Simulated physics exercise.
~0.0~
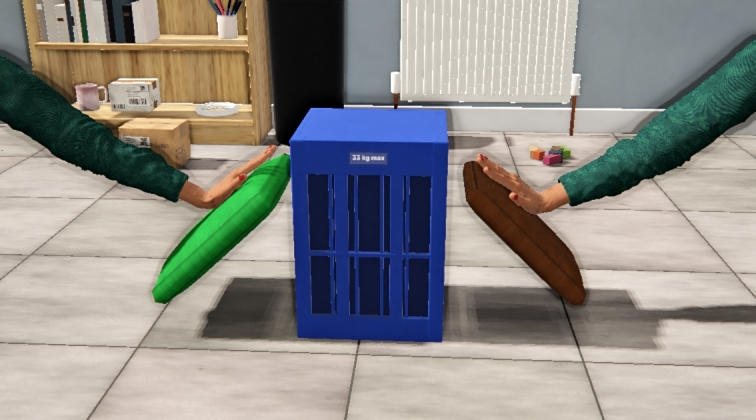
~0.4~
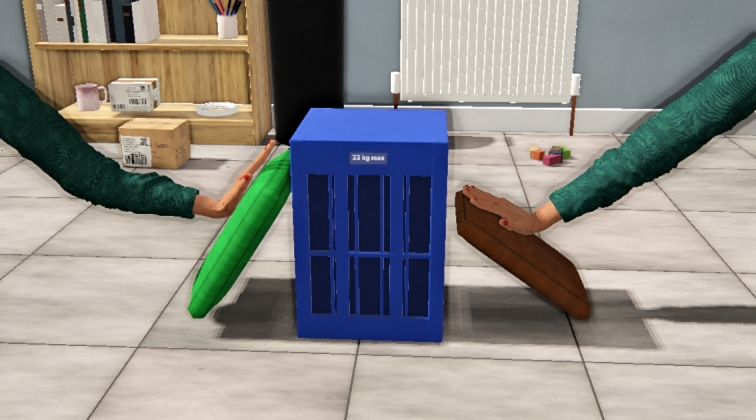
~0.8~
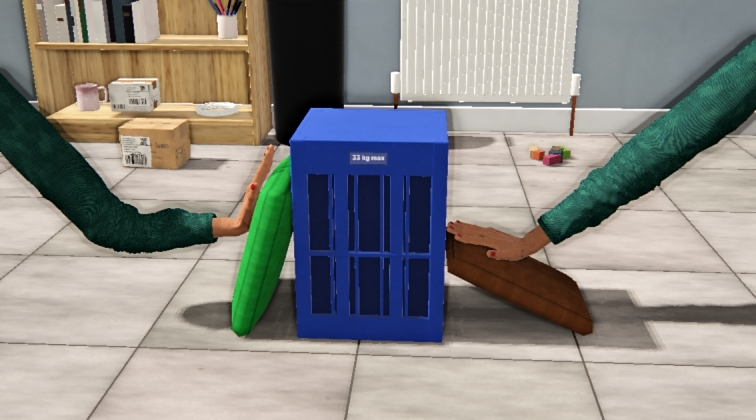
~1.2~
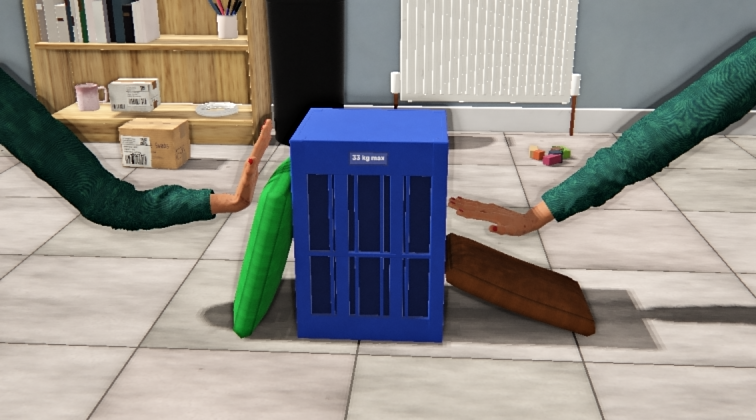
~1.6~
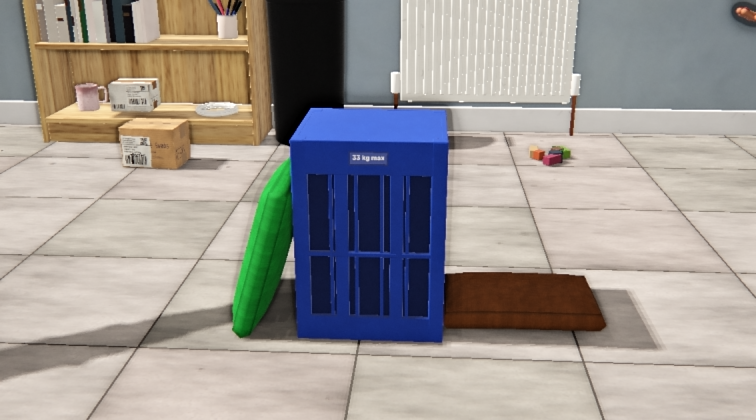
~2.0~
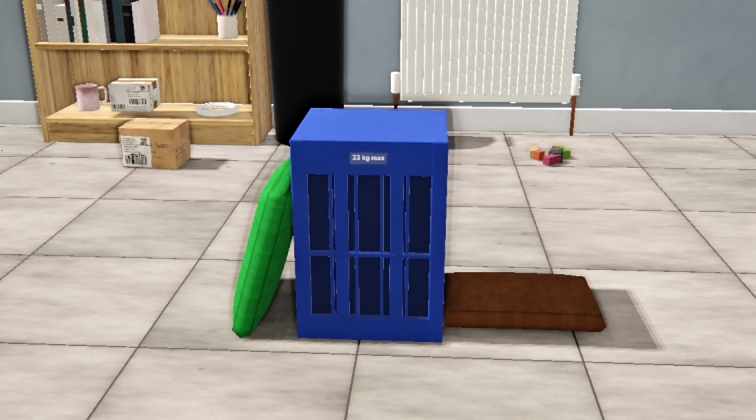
At first, two hands in green sleeves hold a green cushion at the left side of a blue crate and a brown soft bag at its right, both slanted on a pale tiled floor. The left hand moves the cushion inward until it rests steeply against the crate. Meanwhile, the right hand lowers with the brown bag as its upper end sinks down the crate's side. Both hands then let go and draw away. The bag drops the rest of the way and ends flat on the floor, while the green cushion stays leaning and the crate remains in place.
